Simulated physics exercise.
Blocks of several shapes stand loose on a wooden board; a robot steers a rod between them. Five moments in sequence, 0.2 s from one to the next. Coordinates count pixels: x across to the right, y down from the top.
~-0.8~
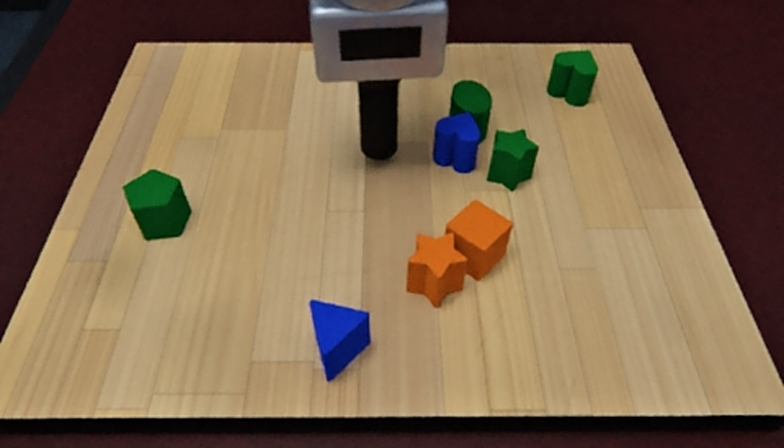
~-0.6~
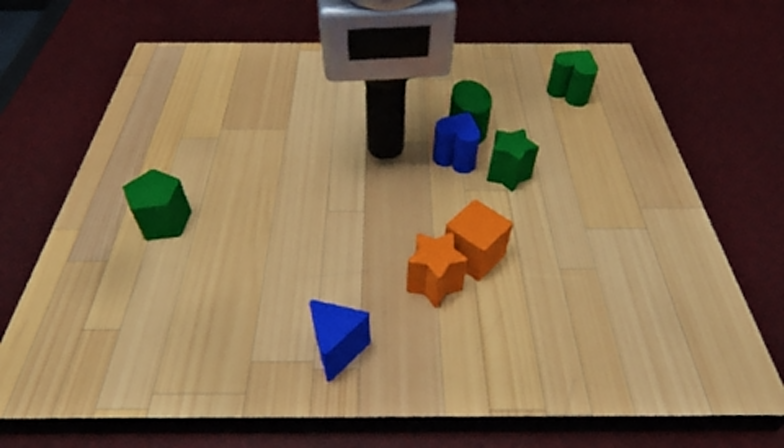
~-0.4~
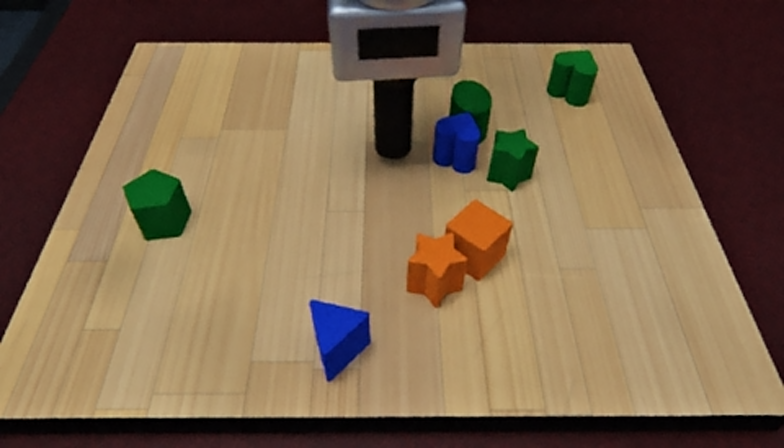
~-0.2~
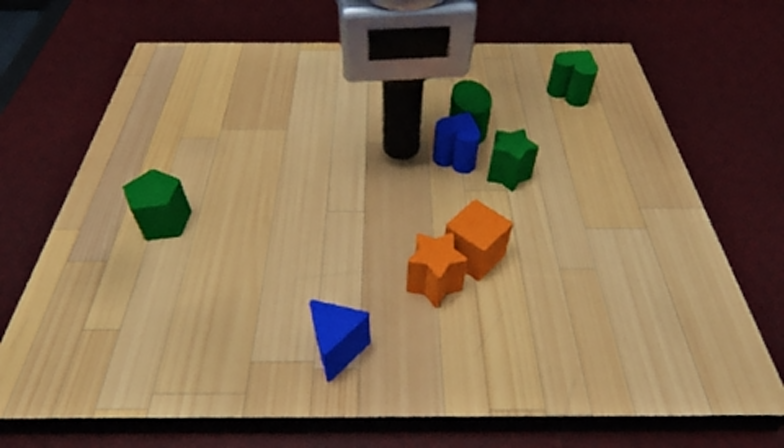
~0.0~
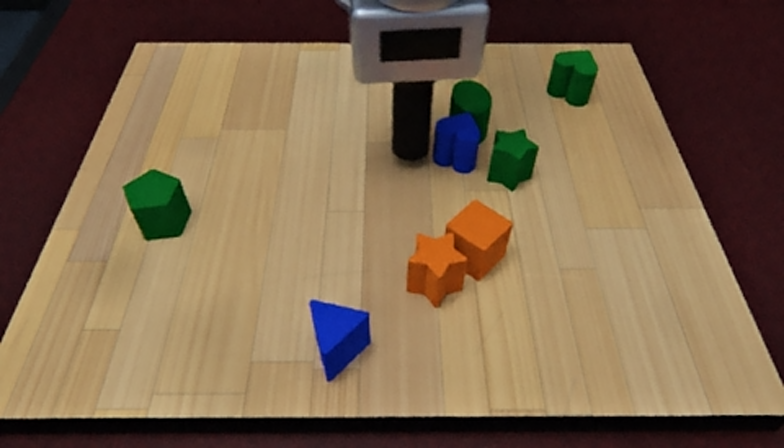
Robot-held black rod sliding slowly right across a wooden board, nearing a blue heart block while all the coloured blocks stay still.
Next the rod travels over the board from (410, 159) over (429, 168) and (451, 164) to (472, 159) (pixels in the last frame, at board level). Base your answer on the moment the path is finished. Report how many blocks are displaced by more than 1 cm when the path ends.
The answer is two blocks, counting only moves over 1 cm.
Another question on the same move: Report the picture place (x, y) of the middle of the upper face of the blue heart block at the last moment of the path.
The top centre is at (512, 117).
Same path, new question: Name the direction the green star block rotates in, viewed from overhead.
From overhead, clockwise.
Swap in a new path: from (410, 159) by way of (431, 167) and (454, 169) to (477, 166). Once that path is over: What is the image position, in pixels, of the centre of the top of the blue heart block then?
In the picture, that point is around (517, 119).
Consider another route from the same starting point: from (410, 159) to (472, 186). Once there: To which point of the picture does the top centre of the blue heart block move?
I predict (495, 127).
The first path, step by step. Halfway along, rod (442, 156); blue heart block (484, 126); green oval block (475, 94), turned 10° anticlockwise; green star block (520, 143), turned 20° clockwise.
At the end, rod (473, 148); blue heart block (512, 117), turned 15° clockwise; green oval block (475, 94), turned 15° anticlockwise; green star block (531, 143), turned 55° clockwise.
